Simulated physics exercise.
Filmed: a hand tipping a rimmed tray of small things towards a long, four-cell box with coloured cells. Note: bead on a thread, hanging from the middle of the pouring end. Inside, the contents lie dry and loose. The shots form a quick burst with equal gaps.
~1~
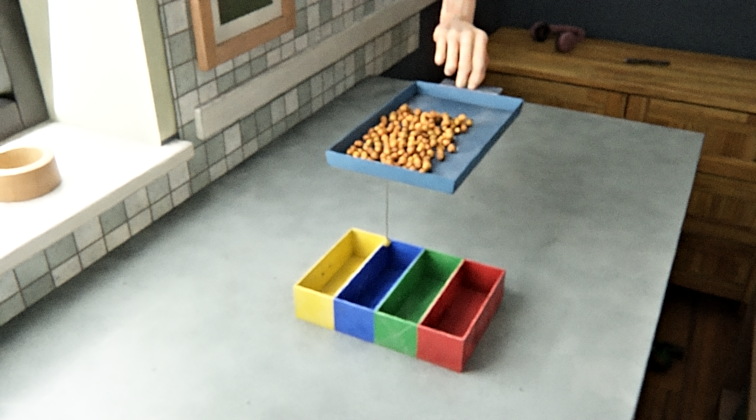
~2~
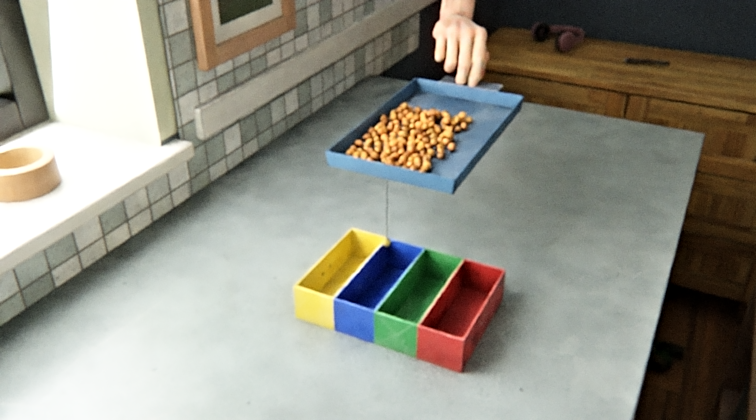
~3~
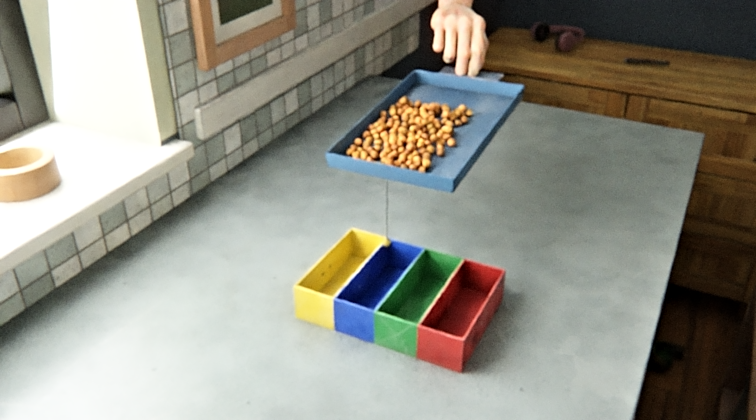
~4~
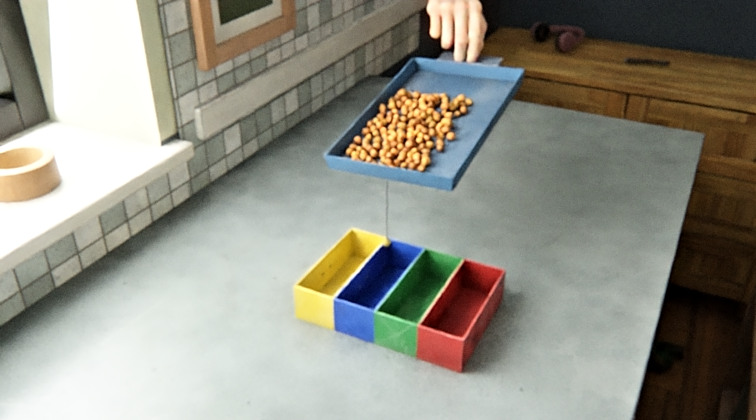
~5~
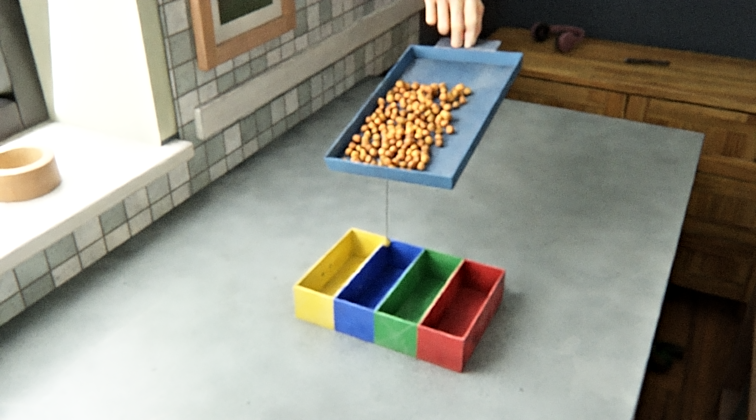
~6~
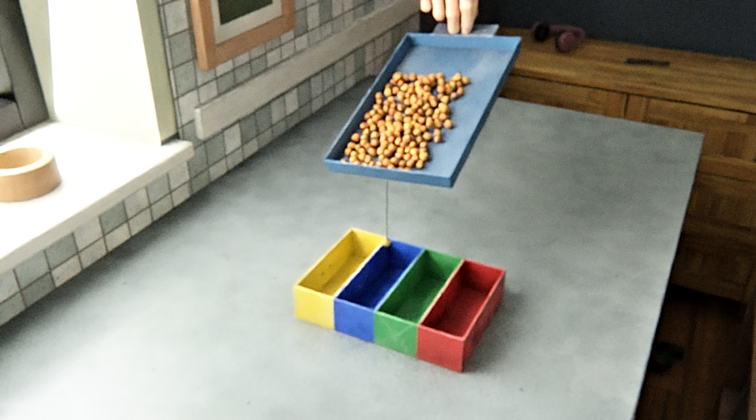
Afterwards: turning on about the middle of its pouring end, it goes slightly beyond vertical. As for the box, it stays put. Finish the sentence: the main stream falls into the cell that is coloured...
The main stream falls into the cell that is coloured yellow.
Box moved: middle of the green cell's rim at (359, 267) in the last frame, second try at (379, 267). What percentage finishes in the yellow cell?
Roughly 10% first, roughly 30% second.
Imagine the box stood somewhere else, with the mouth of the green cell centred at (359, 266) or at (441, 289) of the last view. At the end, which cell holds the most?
Blue, then yellow.
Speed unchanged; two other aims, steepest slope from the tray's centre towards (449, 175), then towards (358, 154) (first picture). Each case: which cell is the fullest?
In turn: The green one; the yellow cell.
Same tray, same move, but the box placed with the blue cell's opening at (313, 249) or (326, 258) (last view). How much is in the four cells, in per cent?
About 100 per cent, then about 100 per cent.
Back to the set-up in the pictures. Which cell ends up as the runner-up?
The blue cell.
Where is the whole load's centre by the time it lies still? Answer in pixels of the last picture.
Somewhere close to (329, 290) in the last picture.
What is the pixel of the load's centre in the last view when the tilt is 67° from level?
The load is centred about (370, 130).
Just after the last frame, tray tipped steeply; every one on the tray.
A moment on, tray tipped past a quarter turn; every one on the tray.
Further on, tray tipped past a quarter turn; roughly half in the yellow cell; roughly a quarter in the blue cell; roughly a third falling or outside the box.
When it is over, tray tipped past a quarter turn; roughly half in the yellow cell; roughly a quarter in the blue cell; not one in the red cell; not one in the green cell; roughly a third outside the box.
